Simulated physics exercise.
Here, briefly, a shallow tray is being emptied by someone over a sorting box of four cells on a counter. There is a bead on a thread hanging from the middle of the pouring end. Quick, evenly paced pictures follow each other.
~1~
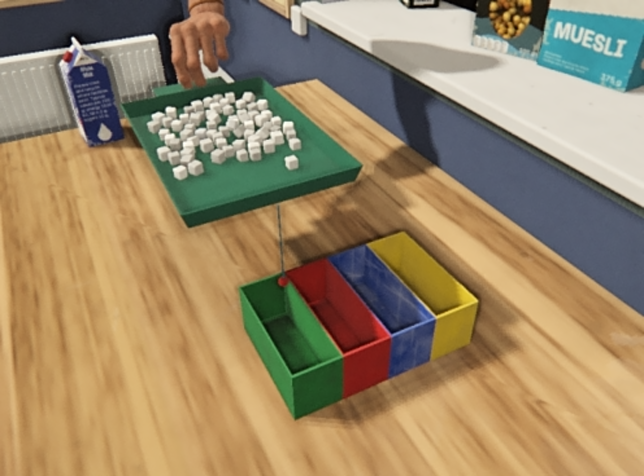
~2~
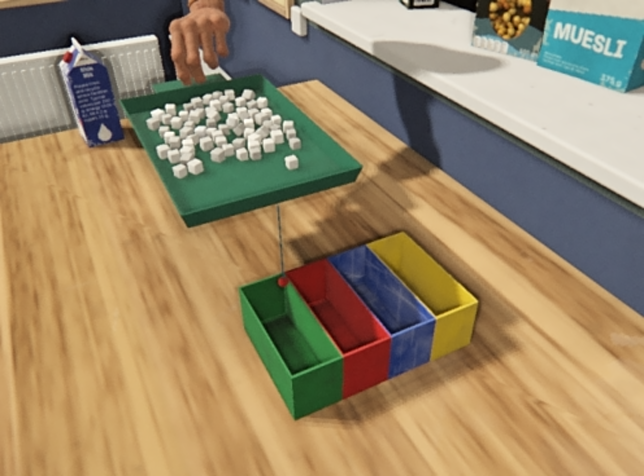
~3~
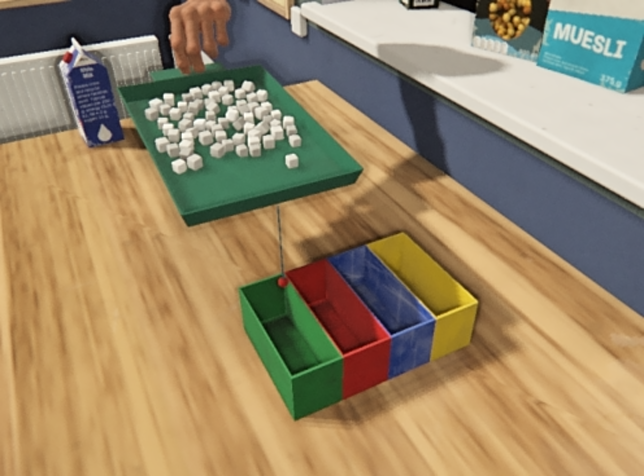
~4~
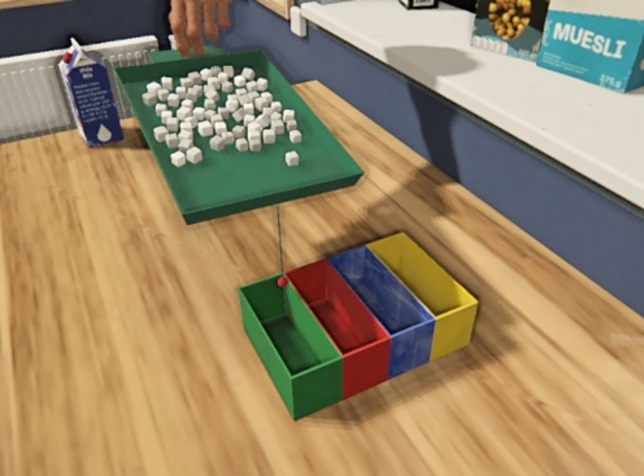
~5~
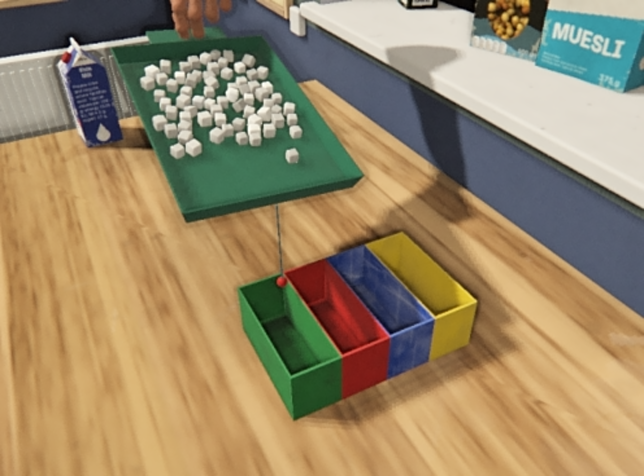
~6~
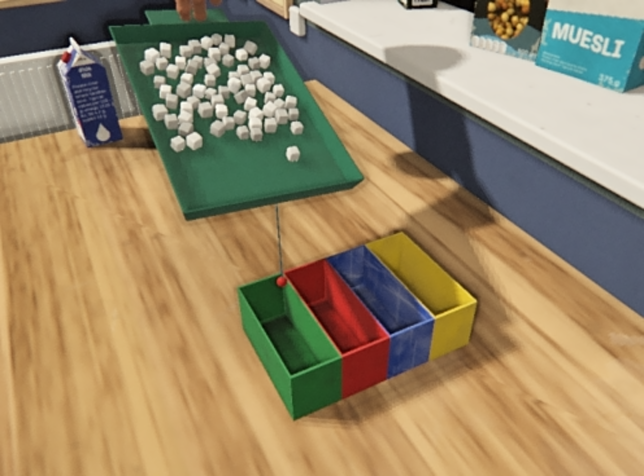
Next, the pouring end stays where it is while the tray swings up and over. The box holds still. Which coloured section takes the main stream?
The blue section takes it.
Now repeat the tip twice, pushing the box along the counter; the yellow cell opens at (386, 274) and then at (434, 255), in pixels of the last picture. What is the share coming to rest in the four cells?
First case around 100 %, second case around 100 %.
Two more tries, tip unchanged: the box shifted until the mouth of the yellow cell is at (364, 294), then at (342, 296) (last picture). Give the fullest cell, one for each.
Run one gives the yellow one; run two gives the cell in yellow.
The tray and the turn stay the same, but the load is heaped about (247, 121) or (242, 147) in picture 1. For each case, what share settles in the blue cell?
In order, 60 per cent then 50 per cent.
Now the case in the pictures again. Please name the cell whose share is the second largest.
Red.
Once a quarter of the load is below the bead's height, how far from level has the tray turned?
About 80 degrees.
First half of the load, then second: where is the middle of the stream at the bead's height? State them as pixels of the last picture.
(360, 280) first, (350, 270) later.
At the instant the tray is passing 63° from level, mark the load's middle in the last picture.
The middle of the load sits near (316, 173).
Soon, tray tipped steeply; nearly all on the tray; a small part falling or outside the box.
A while on, tray tipped past a quarter turn; about a quarter on the tray; about a third in the blue cell; about a quarter in the red cell; a small part in the yellow cell; a stray few in the green cell; a small part falling or outside the box.
Towards the end, tray tipped past a quarter turn; about half in the blue cell; about a third in the red cell; a small part in the green cell; a small part in the yellow cell; a stray few falling or outside the box.
Finally, tray tipped past a quarter turn; about half in the blue cell; about a third in the red cell; a small part in the green cell; a small part in the yellow cell; a stray few outside the box.
